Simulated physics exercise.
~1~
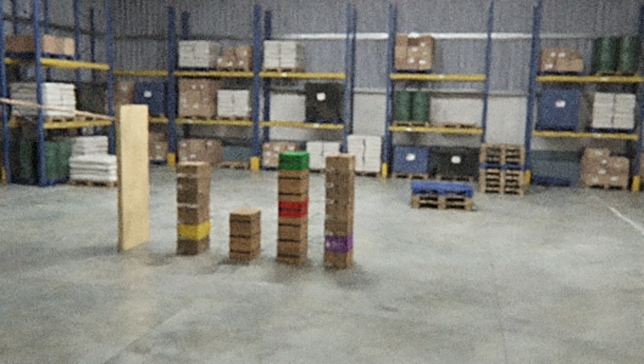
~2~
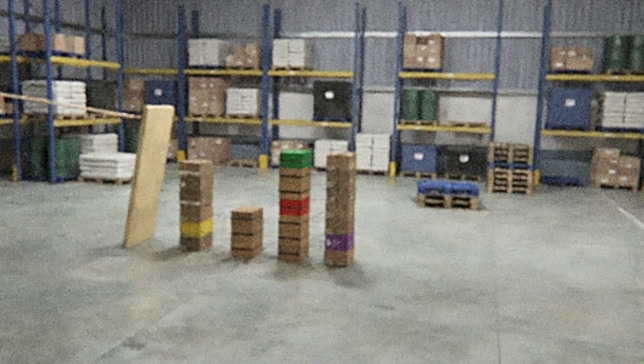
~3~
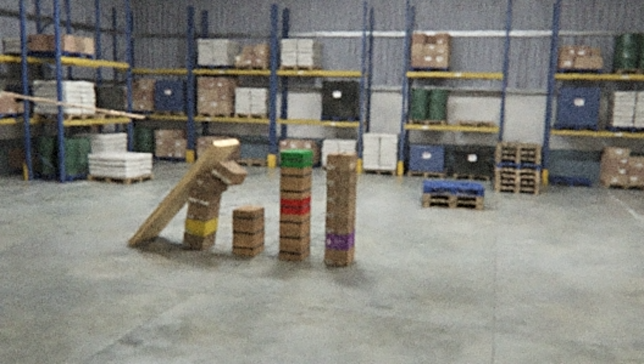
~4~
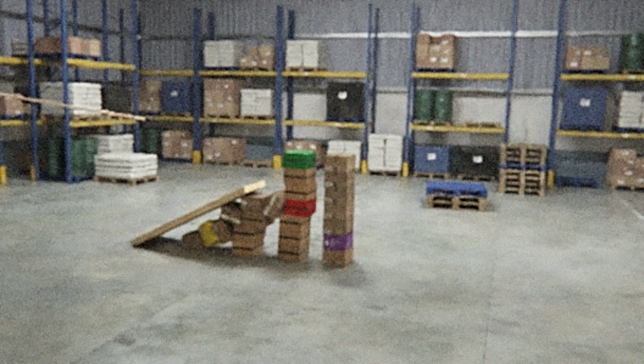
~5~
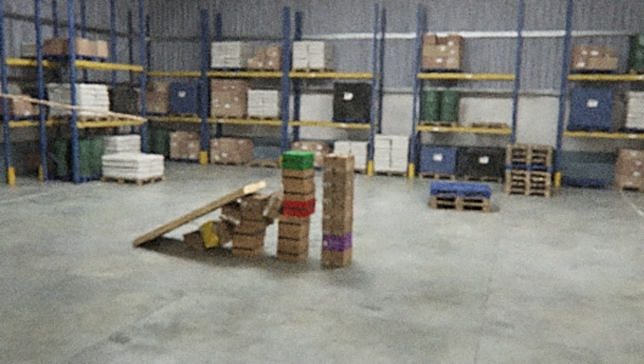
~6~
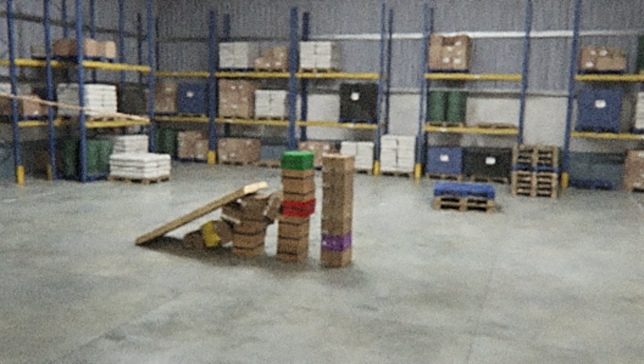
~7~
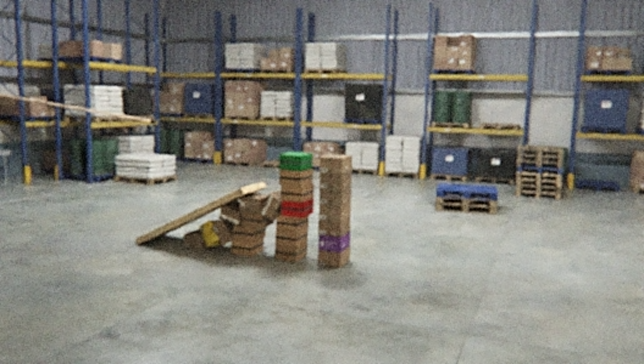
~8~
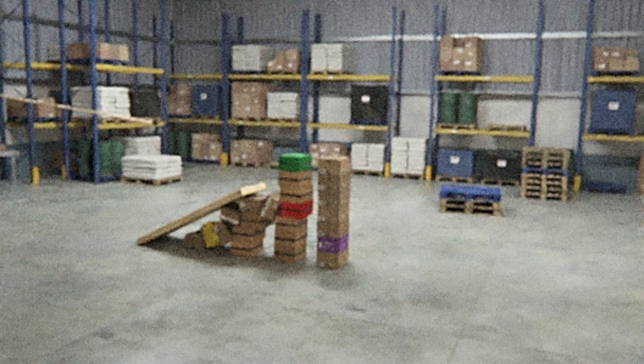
A tall wooden board tipped to the right onto a row of carton stacks, toppling the nearest one with the yellow carton against its shorter neighbour, and came to rest slanted over the heap while the red-and-green and purple-banded stacks stayed standing.
